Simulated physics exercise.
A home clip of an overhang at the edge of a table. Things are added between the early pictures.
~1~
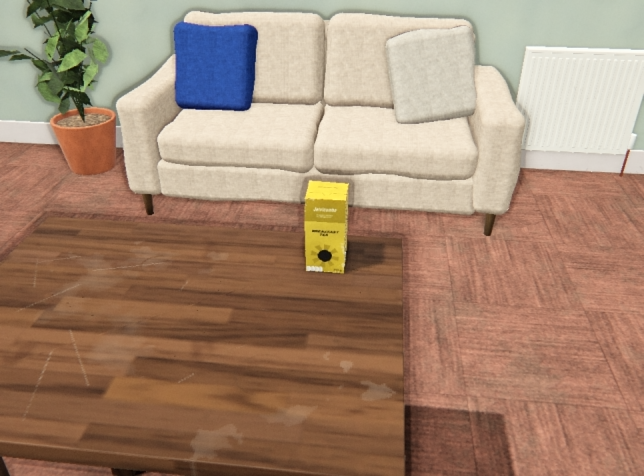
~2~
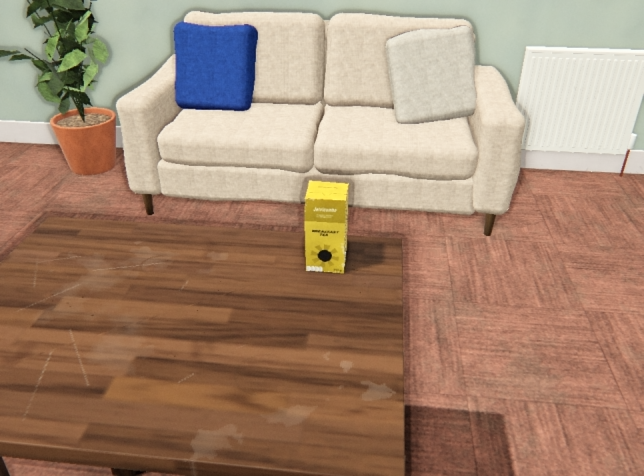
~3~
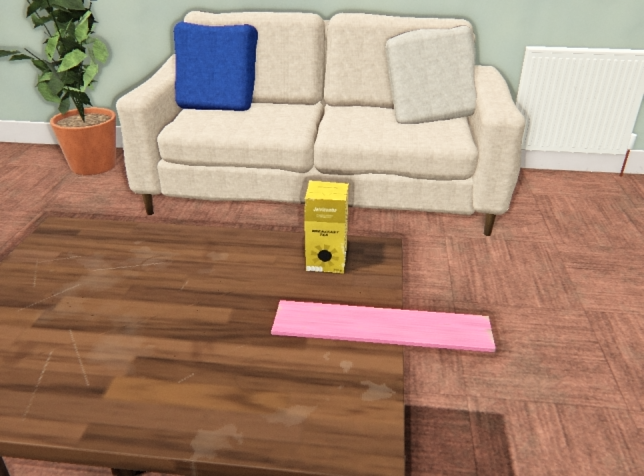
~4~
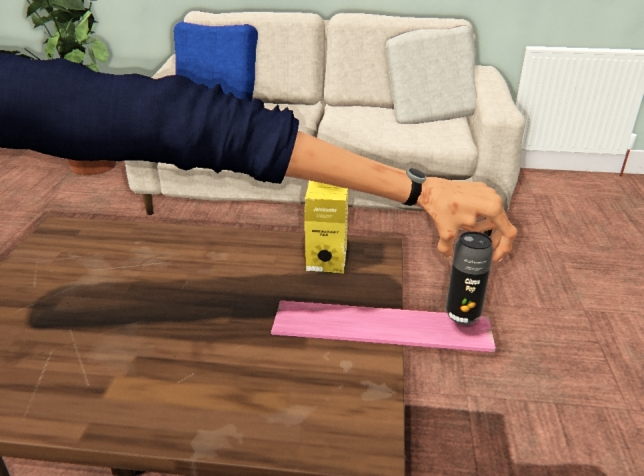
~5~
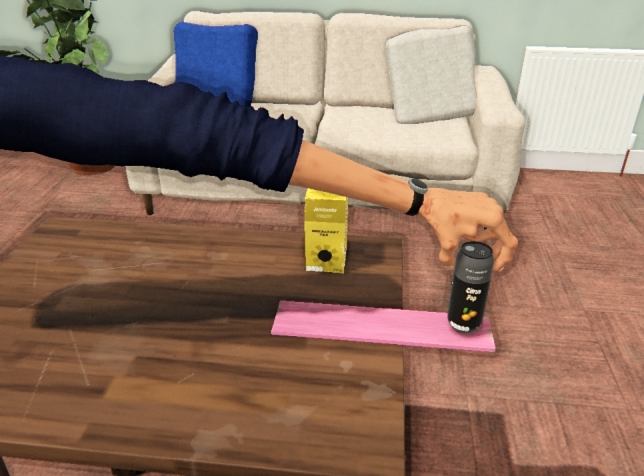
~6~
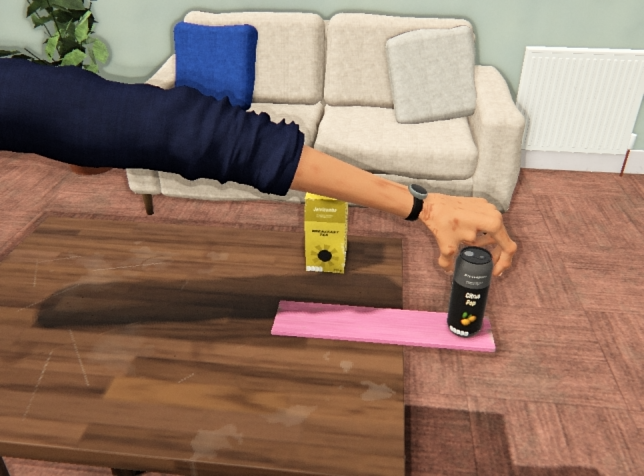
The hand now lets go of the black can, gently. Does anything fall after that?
The board comes down.
Then, 0.40 s on from there, black can now down on the floor or falling; pink board on its side.
Then, 0.50 s on from there, pink board now down on the floor or falling.
Then, 0.70 s on from there, things are still on the move.
In the end, down on the floor or falling, black can and pink board; yellow carton unmoved. The board tips off the edge.
